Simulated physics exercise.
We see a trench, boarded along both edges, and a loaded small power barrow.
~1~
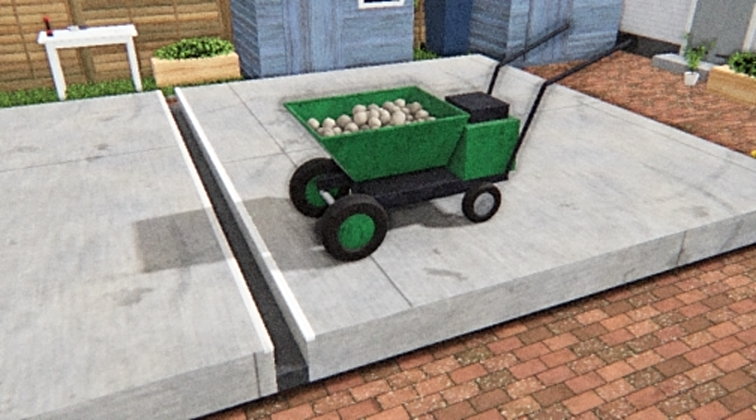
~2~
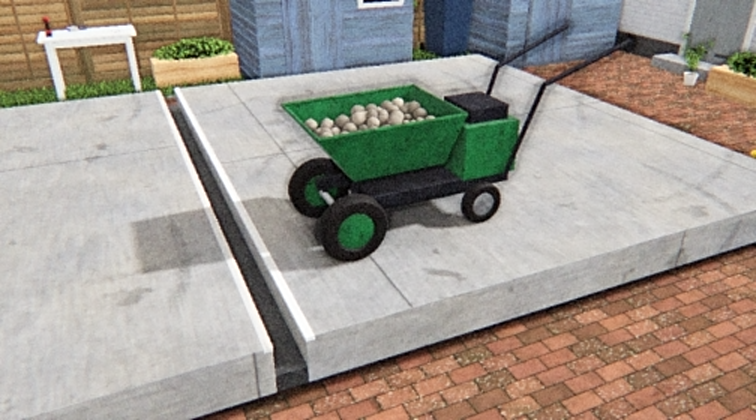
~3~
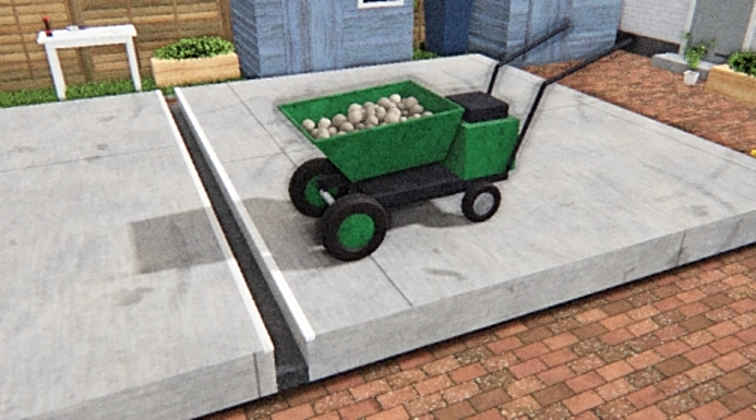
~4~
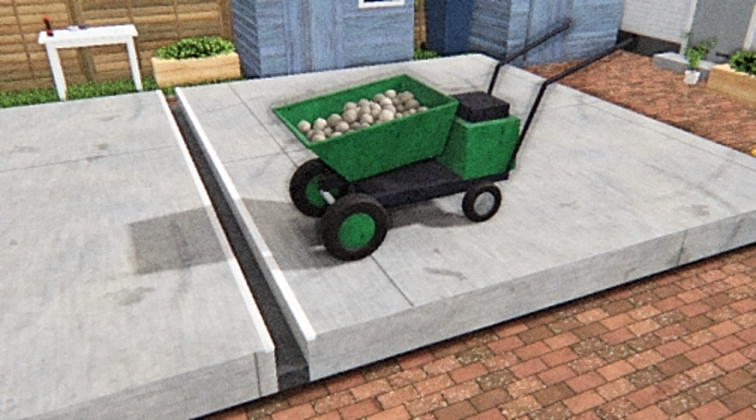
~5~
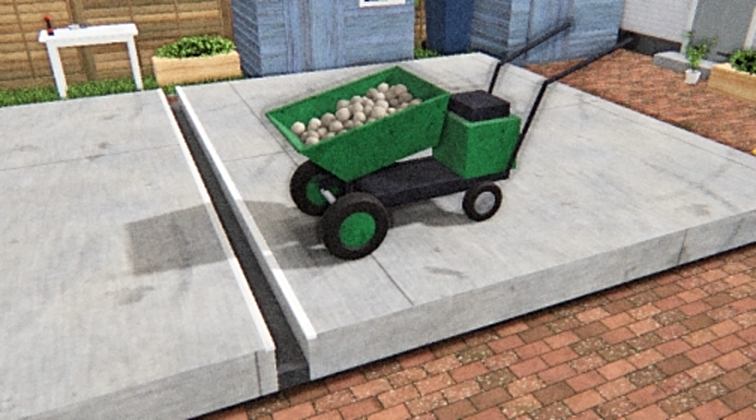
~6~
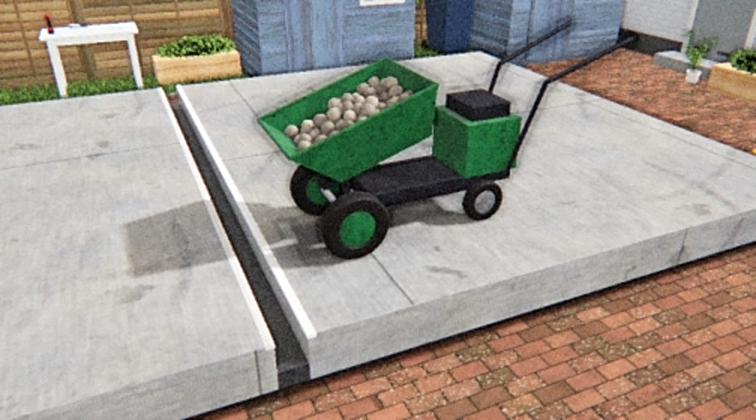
A green skip of pebbles on a small barrow slowly tilts forward toward the left.
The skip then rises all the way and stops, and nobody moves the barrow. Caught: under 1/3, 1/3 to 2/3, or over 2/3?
Below the one-third line.
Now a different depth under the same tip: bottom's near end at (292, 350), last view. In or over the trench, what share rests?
Estimated share: Approx. 0 %.
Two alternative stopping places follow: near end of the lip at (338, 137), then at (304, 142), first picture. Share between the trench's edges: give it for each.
Estimates, in order: 50 % then 0 %.
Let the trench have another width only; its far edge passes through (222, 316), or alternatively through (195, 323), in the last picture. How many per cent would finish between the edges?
70 %, give or take, and then 90 %.
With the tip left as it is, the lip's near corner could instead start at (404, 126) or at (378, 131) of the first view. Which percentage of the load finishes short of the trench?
Roughly 40 per cent at the first spot and 20 per cent at the second.
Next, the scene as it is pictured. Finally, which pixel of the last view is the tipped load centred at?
Near (181, 260), more or less.
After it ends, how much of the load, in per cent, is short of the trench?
Estimate: Some 0 percent.
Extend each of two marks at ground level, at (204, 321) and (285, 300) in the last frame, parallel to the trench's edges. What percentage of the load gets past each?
Around 50 in a hundred for the first, 80 in a hundred for the second.
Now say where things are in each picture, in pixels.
The first picture shows lip of the skip at (320, 140), level; top of the load at (384, 122), river pebbles; first edge of the trench at (291, 300); far edge at (252, 310), the trench under half as wide as the skip, and about as deep as wide.
The second picture shows lip of the skip at (318, 141), level; top of the load at (397, 117).
The third picture shows lip of the skip at (314, 143), tipped barely; top of the load at (392, 118).
The fourth picture shows lip of the skip at (308, 147), tipped a little; top of the load at (388, 115).
The fifth picture shows lip of the skip at (299, 152), tipped a little; top of the load at (381, 110).
The sixth picture shows lip of the skip at (290, 159), tipped clearly; top of the load at (392, 106); first edge of the trench at (292, 298); far edge at (253, 308).
Soon, skip tipped steeply; all in the skip.
A while on, skip tipped right over; about two thirds in the skip; a stray few in or heaped over the trench; about a third beyond it; a stray few falling.
Towards the end, skip tipped right over; about a quarter in the skip; a stray few in or heaped over the trench; most beyond it.
Finally, skip tipped right over; a small part in the skip; a small part in or heaped over the trench; most beyond it.
